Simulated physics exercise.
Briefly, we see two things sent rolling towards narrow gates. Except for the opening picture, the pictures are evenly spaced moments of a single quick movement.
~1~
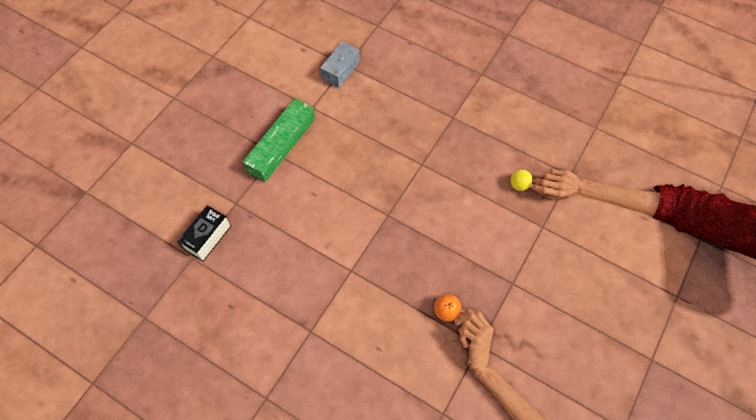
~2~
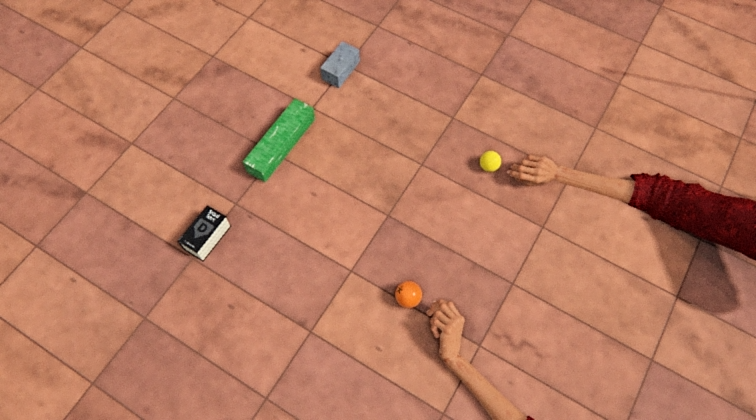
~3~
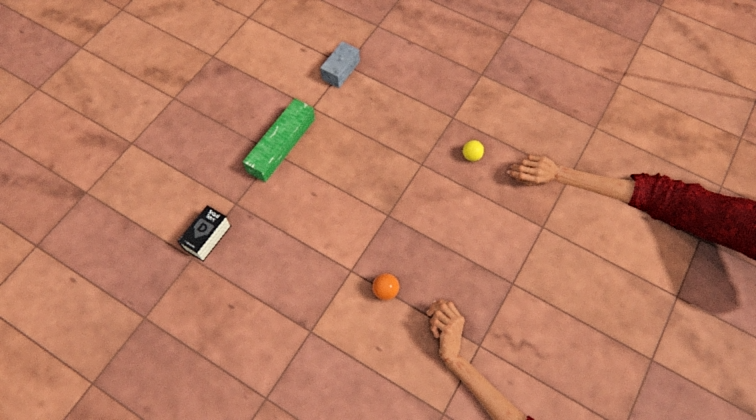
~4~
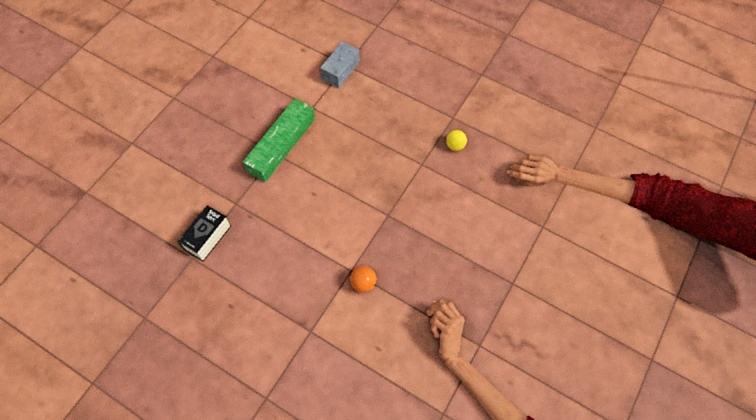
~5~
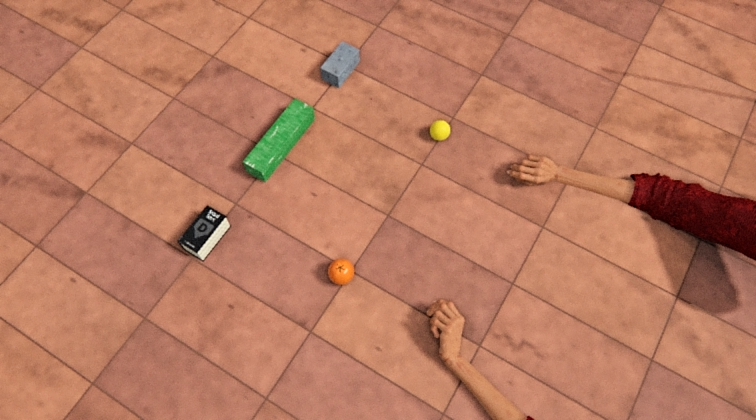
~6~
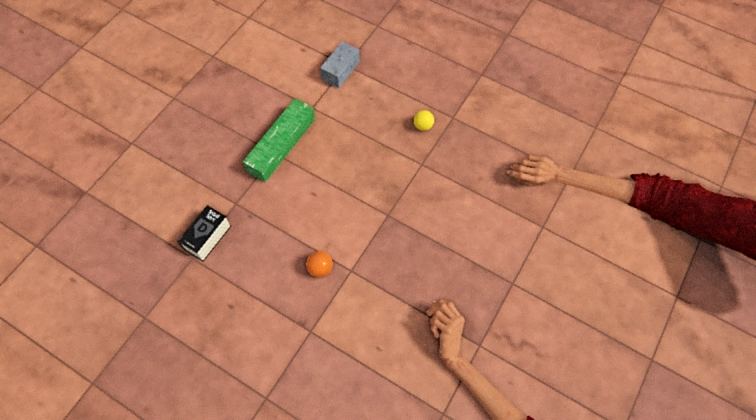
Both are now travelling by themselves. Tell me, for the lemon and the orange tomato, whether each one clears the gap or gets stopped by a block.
Result: The lemon is halted by a block; the orange tomato is halted by a block.
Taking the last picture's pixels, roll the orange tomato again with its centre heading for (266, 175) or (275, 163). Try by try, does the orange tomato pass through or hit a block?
Aim 1: Meets an obstacle; aim 2: Meets an obstacle.
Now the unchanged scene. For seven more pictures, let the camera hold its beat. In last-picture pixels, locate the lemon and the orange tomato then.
(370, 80) and (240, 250).
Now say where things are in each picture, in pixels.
The first picture shows lemon (521, 180) under the hand; orange tomato (448, 308) under the hand; black book (205, 233).
The second picture shows lemon (490, 161); orange tomato (409, 295).
The third picture shows lemon (473, 151); orange tomato (386, 287).
The fourth picture shows lemon (456, 140); orange tomato (363, 279).
The fifth picture shows lemon (440, 130); orange tomato (341, 272).
The sixth picture shows lemon (424, 121); orange tomato (319, 265); green block (280, 140).
Then, 0.52 s later than the last frame, lemon coming back near (392, 84); orange tomato coming back near (249, 284).
When it is over, the lemon bounces off; the orange tomato bounces off.
